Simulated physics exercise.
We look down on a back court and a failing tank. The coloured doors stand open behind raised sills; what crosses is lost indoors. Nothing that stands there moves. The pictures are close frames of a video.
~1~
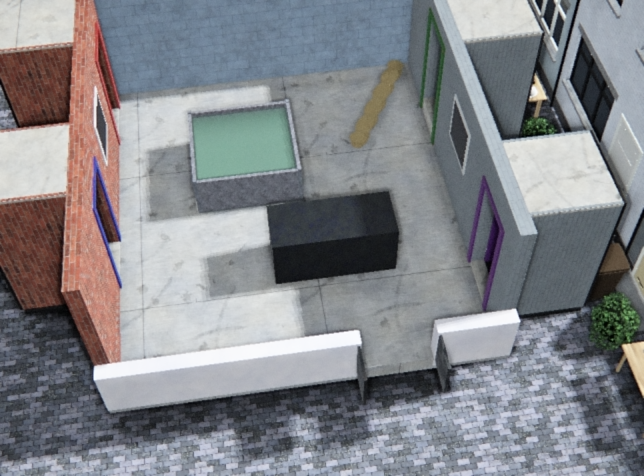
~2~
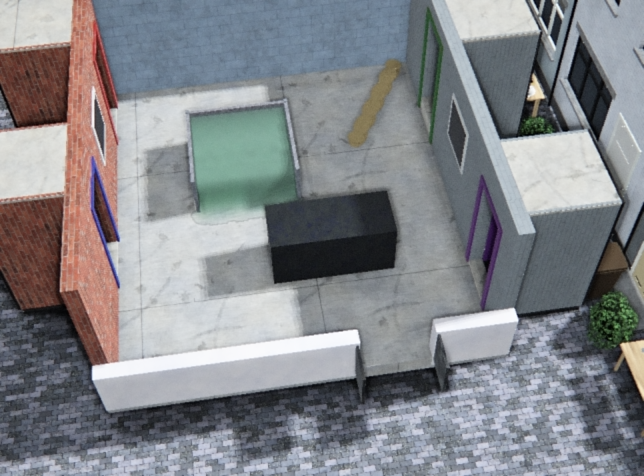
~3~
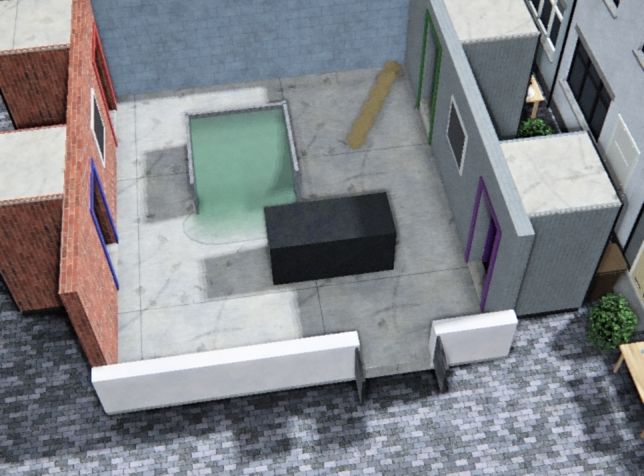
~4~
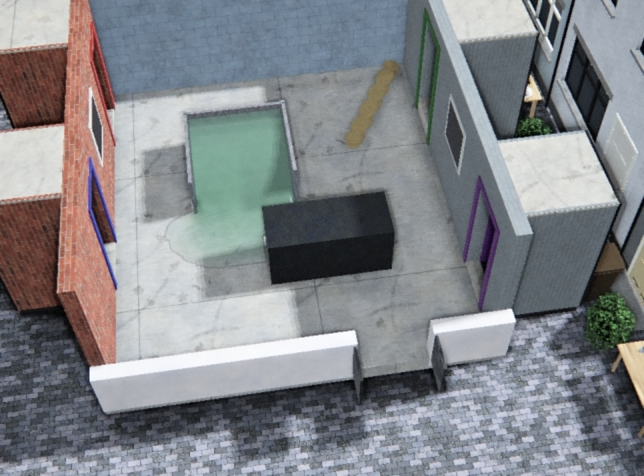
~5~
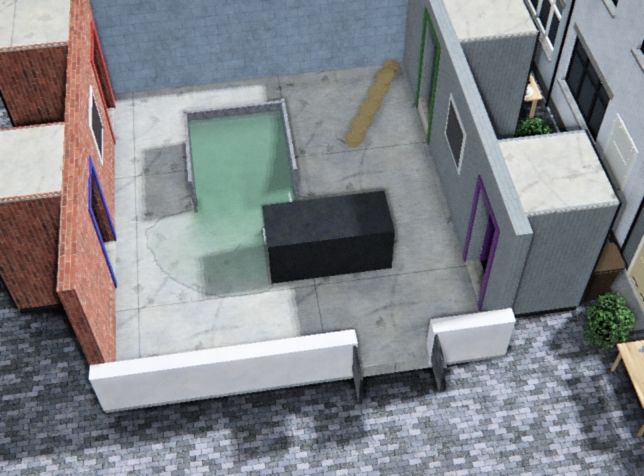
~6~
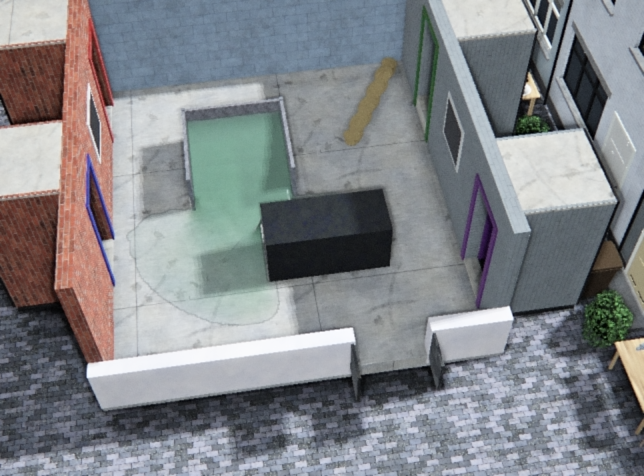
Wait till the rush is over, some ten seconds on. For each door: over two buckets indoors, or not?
The green door stays under that; the red door stays under that; the blue door takes more than that; the purple door takes more than that.
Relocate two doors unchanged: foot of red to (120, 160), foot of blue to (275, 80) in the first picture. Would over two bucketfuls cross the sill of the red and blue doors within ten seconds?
In short: The red one is under; the blue one is under.
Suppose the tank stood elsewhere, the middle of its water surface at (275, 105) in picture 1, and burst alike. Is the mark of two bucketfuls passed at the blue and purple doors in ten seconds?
My reading: Blue door is over; purple door goes over.
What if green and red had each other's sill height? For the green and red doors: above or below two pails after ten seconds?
In short: Green floods; red stays under.
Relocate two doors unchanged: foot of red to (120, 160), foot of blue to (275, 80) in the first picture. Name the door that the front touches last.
The door marked blue.
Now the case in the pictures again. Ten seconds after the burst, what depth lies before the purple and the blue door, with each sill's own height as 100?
Near 190 and 160 in a hundred.
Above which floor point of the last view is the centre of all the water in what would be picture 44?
I would point to (293, 242).
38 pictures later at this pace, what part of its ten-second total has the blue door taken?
About 75 per cent.
A moment on, water covers 35 % of the floor; the green door not reached, the red door not reached, the blue door wet at the sill, nothing in, the purple door not reached.
Next, water covers 45 % of the floor; the green door wet at the sill, nothing in, the red door not reached, the blue door under two buckets in, the purple door not reached.
Then, water covers 60 % of the floor; the green door wet at the sill, nothing in, the red door not reached, the blue door under two buckets in, the purple door wet at the sill, nothing in.
Later, water covers 75 % of the floor; the green door wet at the sill, nothing in, the red door wet at the sill, nothing in, the blue door over two buckets in, the purple door over two buckets in.
In the end, water covers 95 % of the floor; the green door wet at the sill, nothing in, the red door under two buckets in, the blue door far over two buckets in, the purple door far over two buckets in.
